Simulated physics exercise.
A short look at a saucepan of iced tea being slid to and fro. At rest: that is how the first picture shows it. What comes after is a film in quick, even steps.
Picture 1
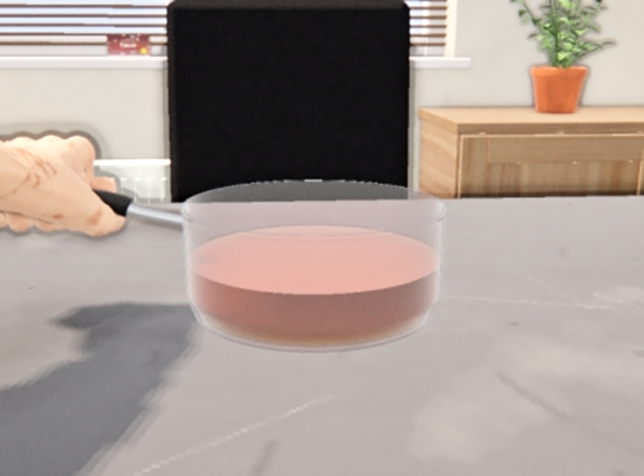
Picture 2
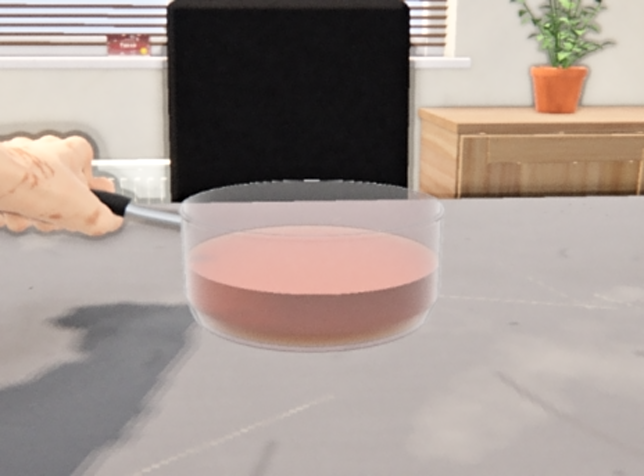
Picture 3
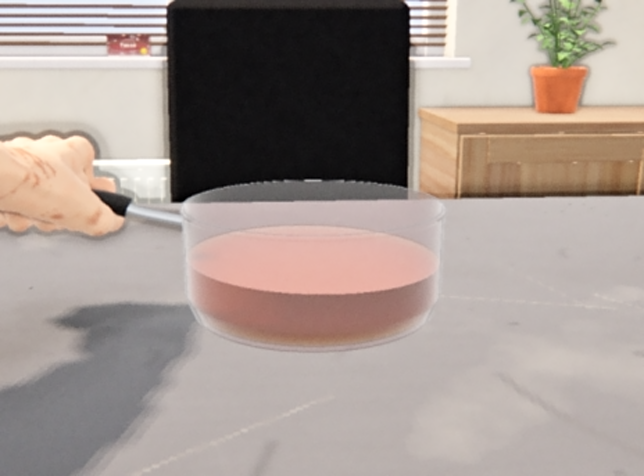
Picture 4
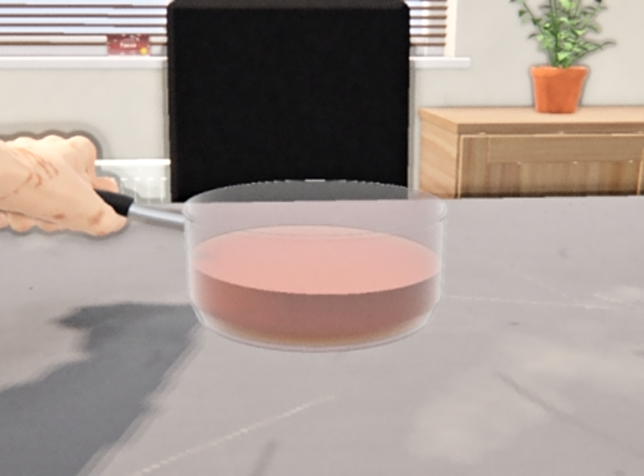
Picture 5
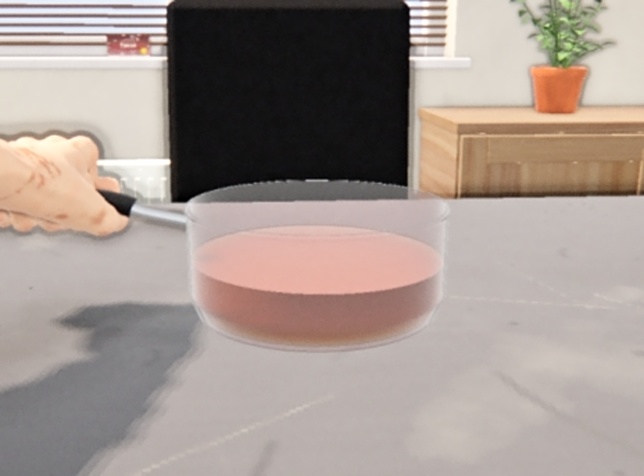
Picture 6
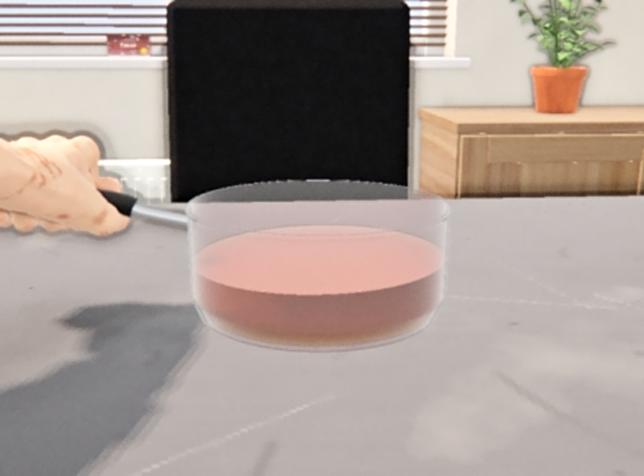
A clear saucepan about half full of pinkish-red liquid sat on a grey table, a hand gripping its handle at the left. It barely shifted, edging very slightly right, while the liquid's surface stayed about level.
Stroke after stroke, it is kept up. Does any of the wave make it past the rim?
No.
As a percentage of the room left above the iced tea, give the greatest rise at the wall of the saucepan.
30 in a hundred.
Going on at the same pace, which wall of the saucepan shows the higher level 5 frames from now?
The left-hand edge, I reckon.
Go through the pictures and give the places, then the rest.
In the first picture, saucepan (314, 253) about half full; at rest.
In the second picture, saucepan about half full, surface at (313, 255); surface about level.
In the third picture, saucepan (314, 253) about half full; surface about level.
In the fourth picture, saucepan about half full, surface at (316, 255); surface about level.
In the fifth picture, saucepan (318, 253) about half full; surface about level.
In the sixth picture, saucepan about half full, surface at (318, 255); surface about level.
A moment on, the highest wave so far stays far below the rim.
Further on, the highest wave so far climbs under half way to the rim.
When it is over, the highest wave so far climbs under half way to the rim; nothing has left it.
